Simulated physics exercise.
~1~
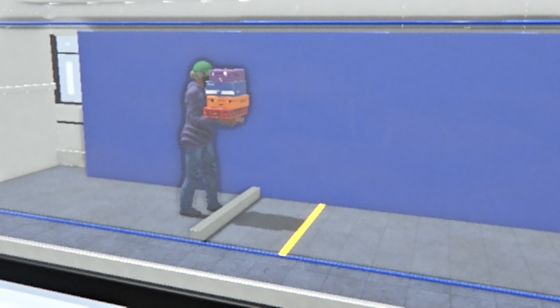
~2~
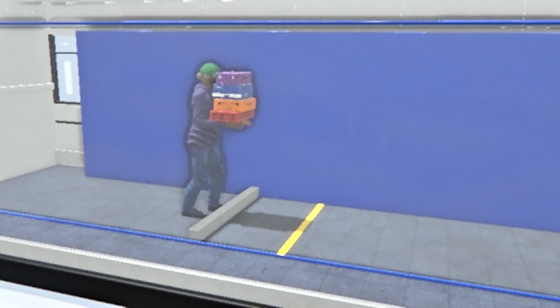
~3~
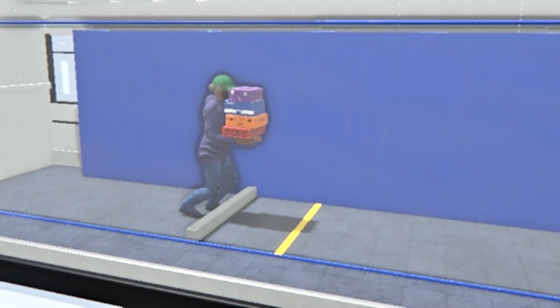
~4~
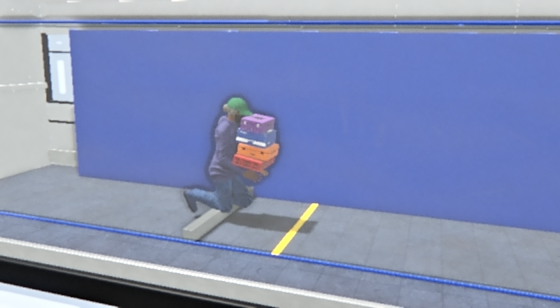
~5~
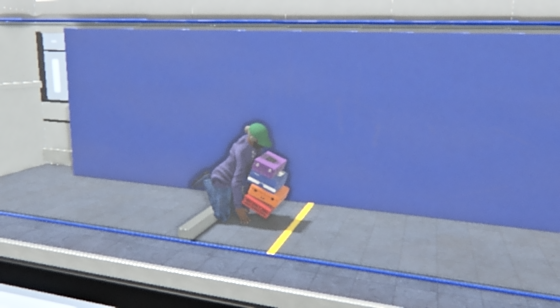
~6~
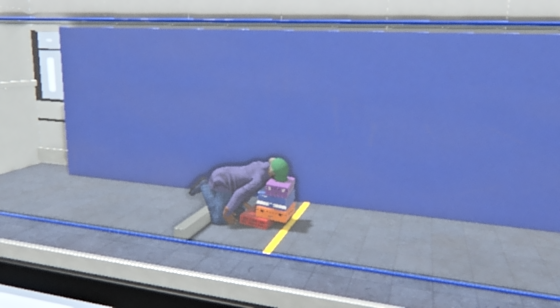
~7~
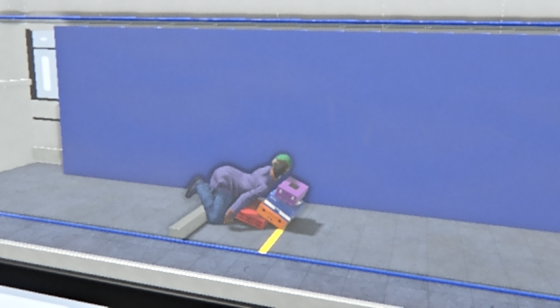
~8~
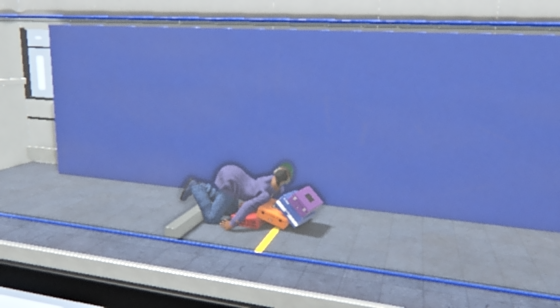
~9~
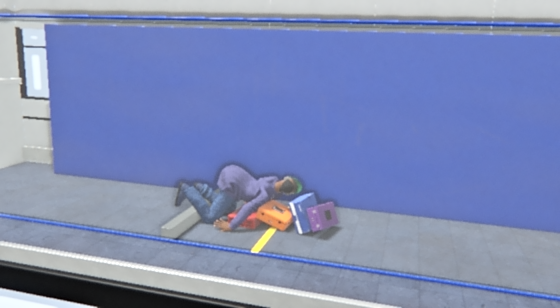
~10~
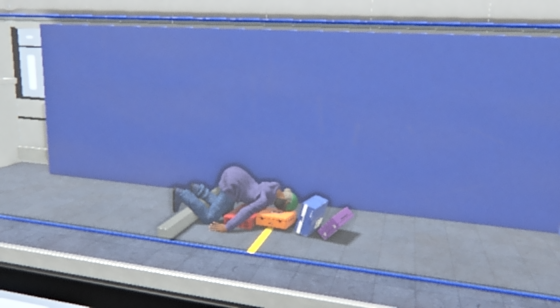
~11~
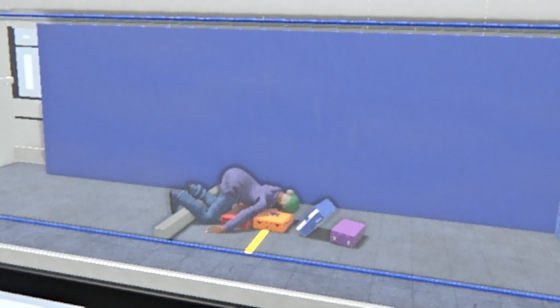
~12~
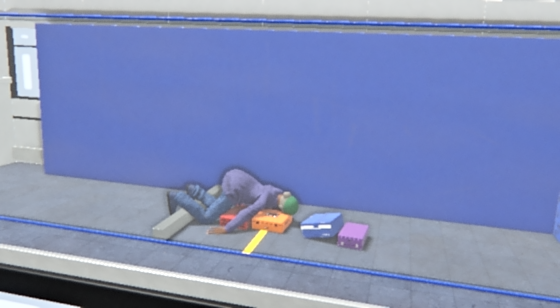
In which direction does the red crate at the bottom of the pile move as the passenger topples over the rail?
The red crate moves down, dropping to the floor as the passenger falls.
